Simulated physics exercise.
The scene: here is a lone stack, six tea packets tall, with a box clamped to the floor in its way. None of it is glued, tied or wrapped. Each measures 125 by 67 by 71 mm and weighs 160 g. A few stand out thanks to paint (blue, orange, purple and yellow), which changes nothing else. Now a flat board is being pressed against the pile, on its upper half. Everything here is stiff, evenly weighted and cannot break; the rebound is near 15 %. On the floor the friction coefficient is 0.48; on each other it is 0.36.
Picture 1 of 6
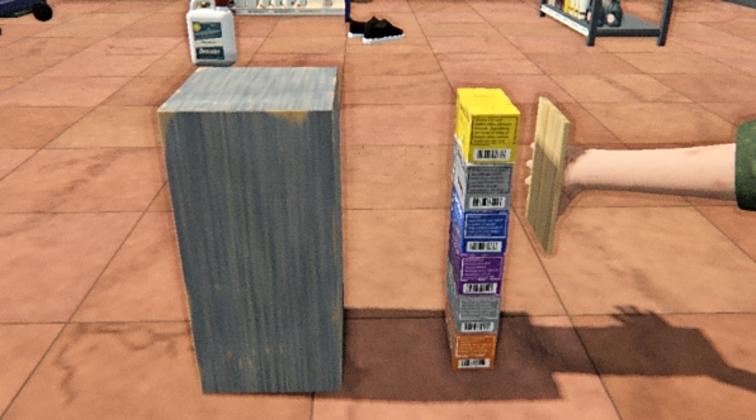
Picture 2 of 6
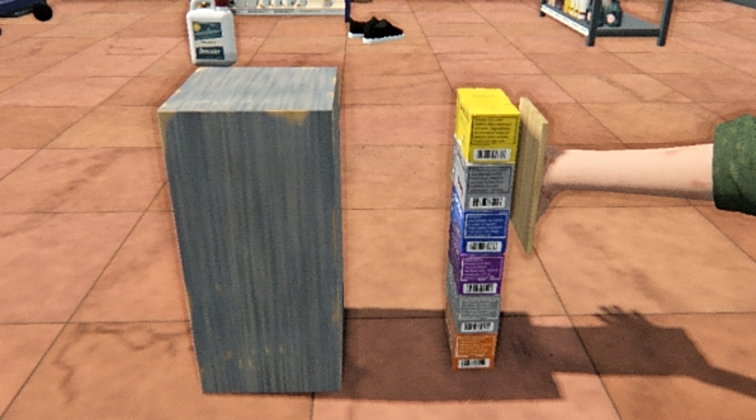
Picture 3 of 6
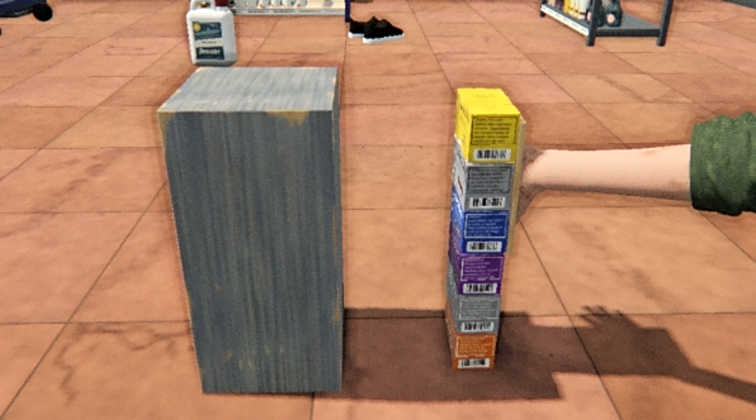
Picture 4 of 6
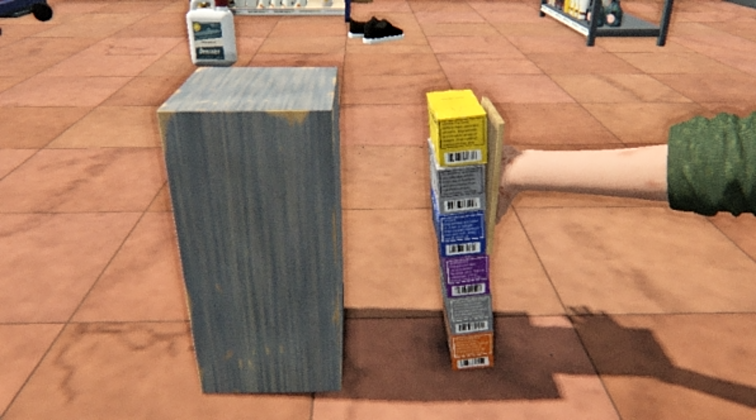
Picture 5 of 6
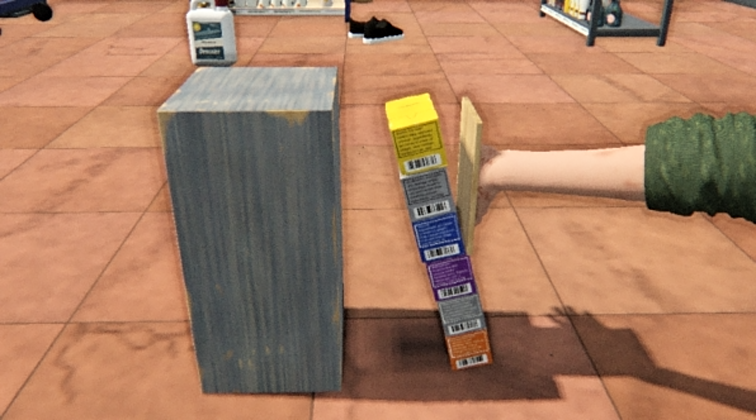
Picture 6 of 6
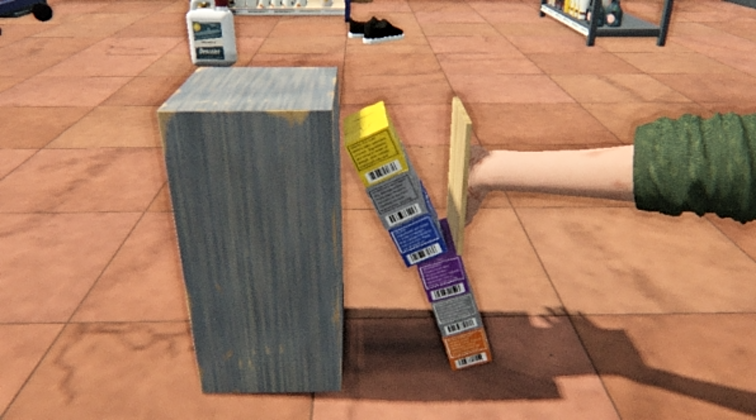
A hand holding a thin wooden board moves left over a reddish tiled floor, seen from a fixed, slightly raised view. A tall stack of small boxes, yellow on top with blue, purple and orange below, stands right of a big grey wooden block. The board presses the upper stack, which tilts left and bends, its top boxes leaning furthest, near the block's upper edge.
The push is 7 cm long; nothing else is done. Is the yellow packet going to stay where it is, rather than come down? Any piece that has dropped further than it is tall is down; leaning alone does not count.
Yes, it keeps its place.
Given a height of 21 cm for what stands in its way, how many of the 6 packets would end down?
That makes 3 in total.
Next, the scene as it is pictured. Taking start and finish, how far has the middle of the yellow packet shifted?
Close to 17 cm, start to finish.
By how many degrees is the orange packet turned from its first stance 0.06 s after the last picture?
Something like 15°, more or less.
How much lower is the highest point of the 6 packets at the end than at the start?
Roughly 2 centimetres lower at the end.
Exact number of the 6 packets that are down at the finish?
The count is 0.
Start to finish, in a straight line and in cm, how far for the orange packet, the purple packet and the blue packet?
Net displacement: Orange = 2 cm, purple = 6 cm, blue = 12 cm.
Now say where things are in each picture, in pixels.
In the first frame (places mark the middle of the side facing us), board (560, 173) 58 mm short; yellow packet (494, 140); purple packet (481, 276); orange packet (475, 353); nothing disturbed.
Board (539, 173) 29 mm short; yellow packet (494, 140), in the second frame.
Board (518, 173) 1 mm in; yellow packet (494, 140), in the third frame.
Board (497, 174) 29 mm in; yellow packet (462, 142) leaning 6°; blue packet (463, 235) leaning 6°; steepest lean 6°, the packet at (471, 316); 6 disturbed, none down, in the fourth frame.
Board (475, 174) 58 mm in; yellow packet (419, 148) leaning 14°; blue packet (439, 239) leaning 14°; steepest lean 15°, the packet at (462, 316); 6 disturbed, none down, in the fifth frame.
Board (465, 174) 7 cm in, stopped; yellow packet (376, 158) leaning 25°, 27 mm lower; blue packet (419, 242) leaning 25°; purple packet (444, 280) leaning 17°; 6 disturbed, none down, in the sixth frame.
Then, 0.06 s after the last picture, none of the 6 packets down, 6 disturbed; yellow packet leaning 25°, 30 mm lower; blue packet leaning 25°.
Then, 0.58 s after the last picture, none of the 6 packets down, 6 disturbed; yellow packet leaning 24°, 31 mm lower; blue packet leaning 24°.
At rest, none of the 6 packets down, 6 disturbed; yellow packet leaning 23°, 31 mm lower; blue packet leaning 24°, 23 mm lower; orange packet leaning 18°. As the last picture would show them, middles, yellow packet near (368, 145), blue packet near (401, 228).
